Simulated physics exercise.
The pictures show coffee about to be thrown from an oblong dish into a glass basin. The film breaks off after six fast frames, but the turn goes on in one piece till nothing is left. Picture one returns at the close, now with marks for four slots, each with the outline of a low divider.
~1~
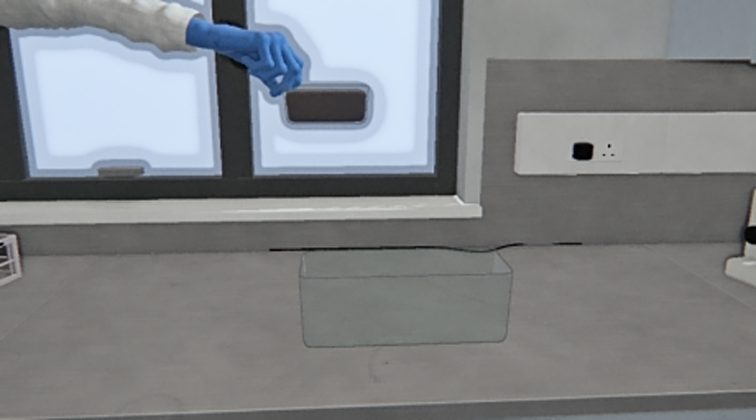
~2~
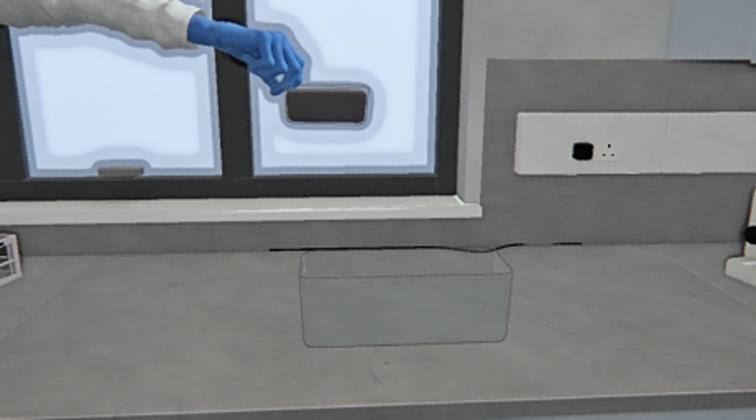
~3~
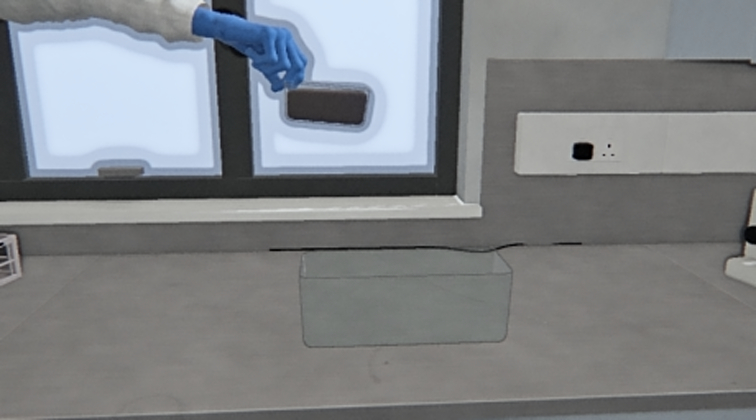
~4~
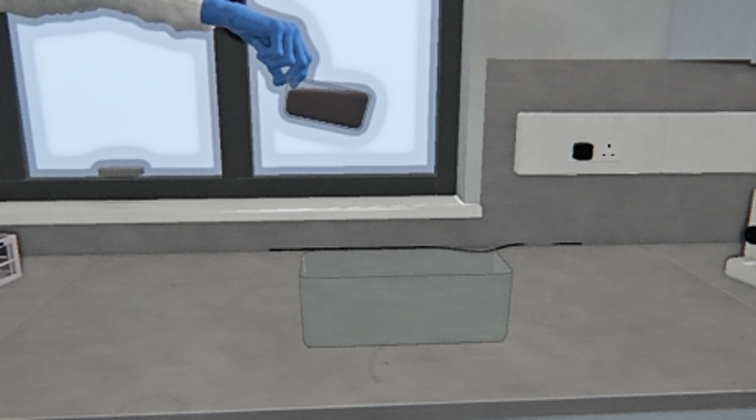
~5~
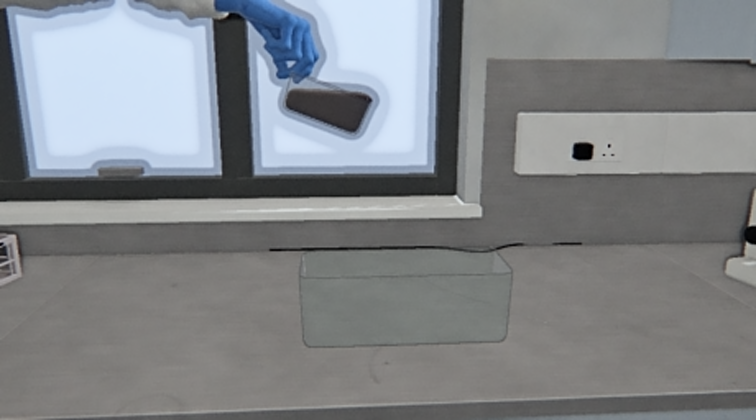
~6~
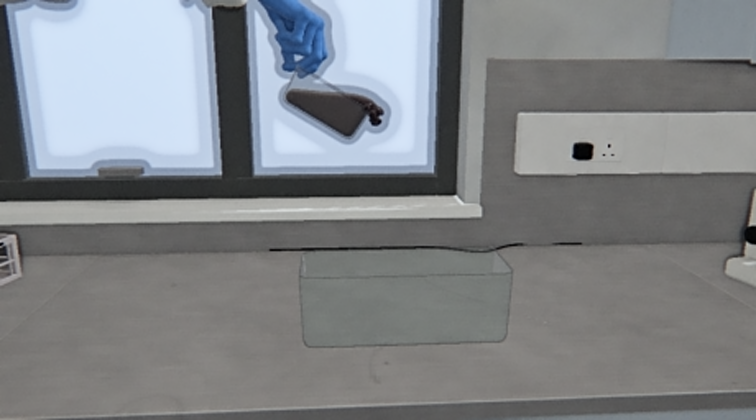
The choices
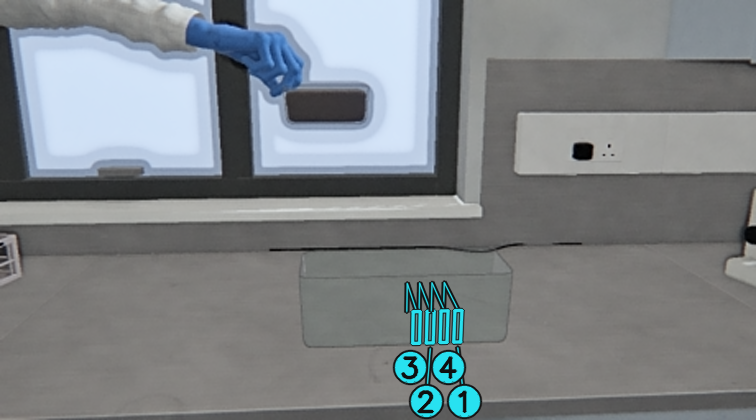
A blue-gloved hand held a small dish of dark liquid above a clear basin on a grey counter, then slowly tilted it down to the right until some liquid came over the lip.
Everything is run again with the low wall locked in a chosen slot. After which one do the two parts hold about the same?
2.
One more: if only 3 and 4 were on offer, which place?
That would be 3.
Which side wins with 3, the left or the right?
The right side.
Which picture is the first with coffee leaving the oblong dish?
Picture 5.
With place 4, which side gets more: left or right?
The left one.
On the marked copy, 1 at (457, 347); 2 at (430, 348); 3 at (416, 348); 4 at (444, 347).
With 1, about 93 % ends left of the wall and 4 % right of it; 3 % is lost outside.
With 2, about 50 % ends left of the wall and 45 % right of it; 4 % is lost outside.
With 3, about 29 % ends left of the wall and 67 % right of it; 4 % is lost outside.
With 4, about 85 % ends left of the wall and 10 % right of it; 5 % is lost outside.
